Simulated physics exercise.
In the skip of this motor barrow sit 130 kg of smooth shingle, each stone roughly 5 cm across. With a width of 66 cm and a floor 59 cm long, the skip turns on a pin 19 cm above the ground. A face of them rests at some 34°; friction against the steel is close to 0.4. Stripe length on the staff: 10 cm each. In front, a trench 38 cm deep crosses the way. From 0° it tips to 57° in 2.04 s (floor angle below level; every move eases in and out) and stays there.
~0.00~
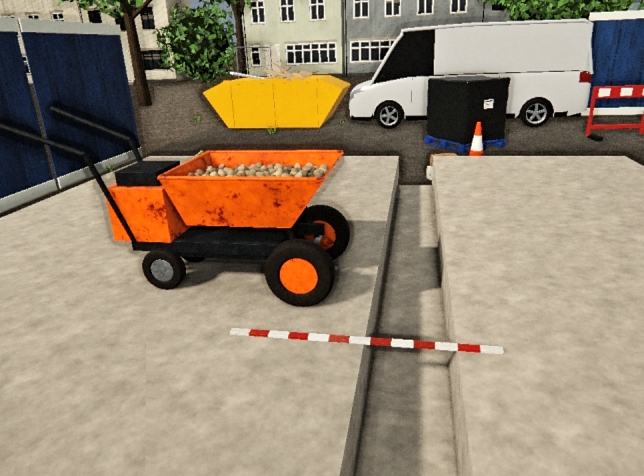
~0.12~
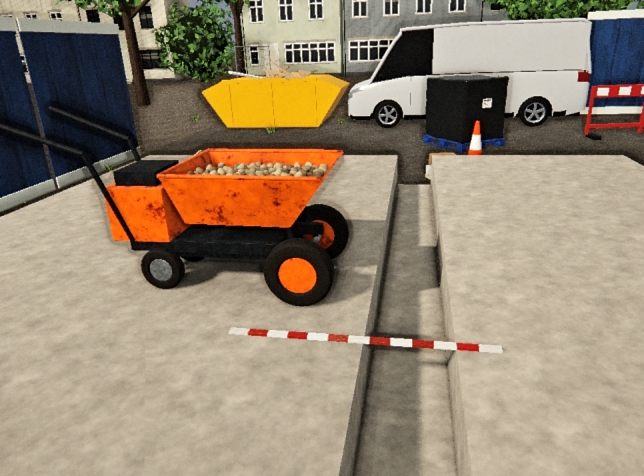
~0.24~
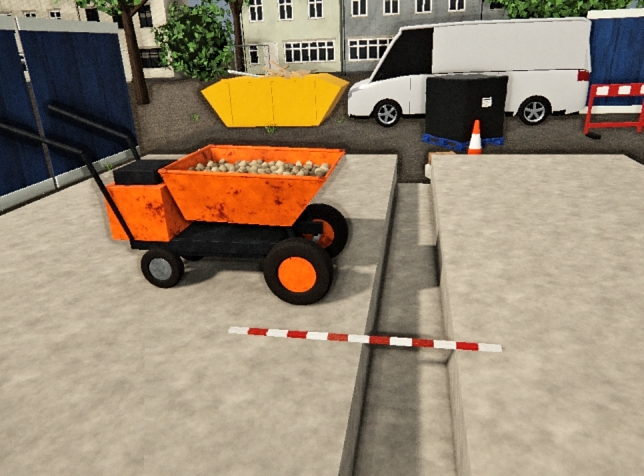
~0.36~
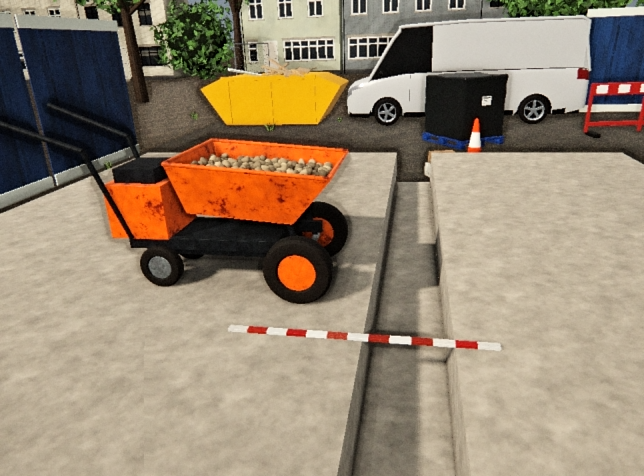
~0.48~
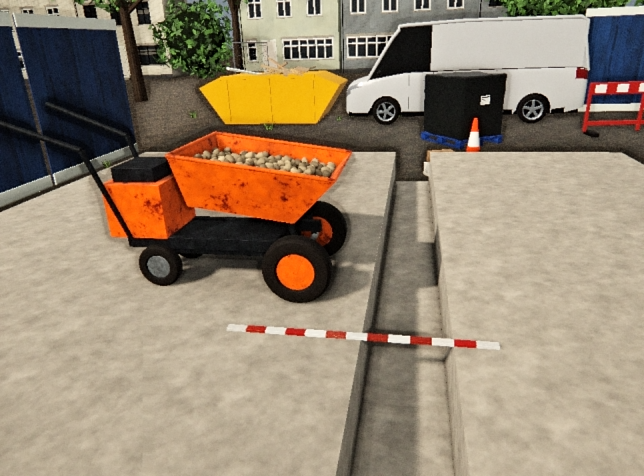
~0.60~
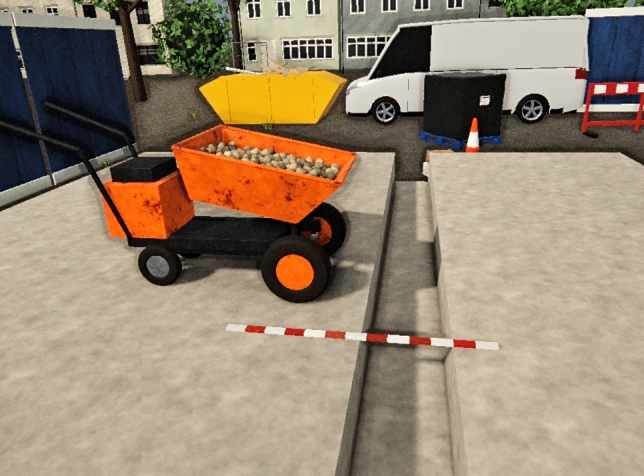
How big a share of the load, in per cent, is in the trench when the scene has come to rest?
A share of about 63 percent.
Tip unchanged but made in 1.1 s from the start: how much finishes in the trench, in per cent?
Near 50 per cent.
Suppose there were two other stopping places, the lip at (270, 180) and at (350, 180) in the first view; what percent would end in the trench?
Some 70 and some 40 per cent, in that order.
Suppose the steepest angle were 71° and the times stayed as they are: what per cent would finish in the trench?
Expect roughly 75 per cent.
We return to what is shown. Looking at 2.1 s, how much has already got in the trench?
Close to 25 per cent has got there by then.
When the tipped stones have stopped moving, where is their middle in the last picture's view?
Roughly (420, 328), I'd say.
After 1.5 s the floor is at 48°; 100 % in the skip; the foremost stones are at (386, 209).
After 2.1 s the floor is at 57°; 69 % in the skip, 26 % in the trench, 5 % past the trench; the foremost stones are at (480, 283).
After 2.5 s the floor is at 57°; 51 % in the skip, 38 % in the trench, 10 % past the trench; the foremost stones are at (540, 295).
After 4.4 s the floor is at 57°; 27 % in the skip, 63 % in the trench, 11 % past the trench; the foremost stones are at (593, 306).
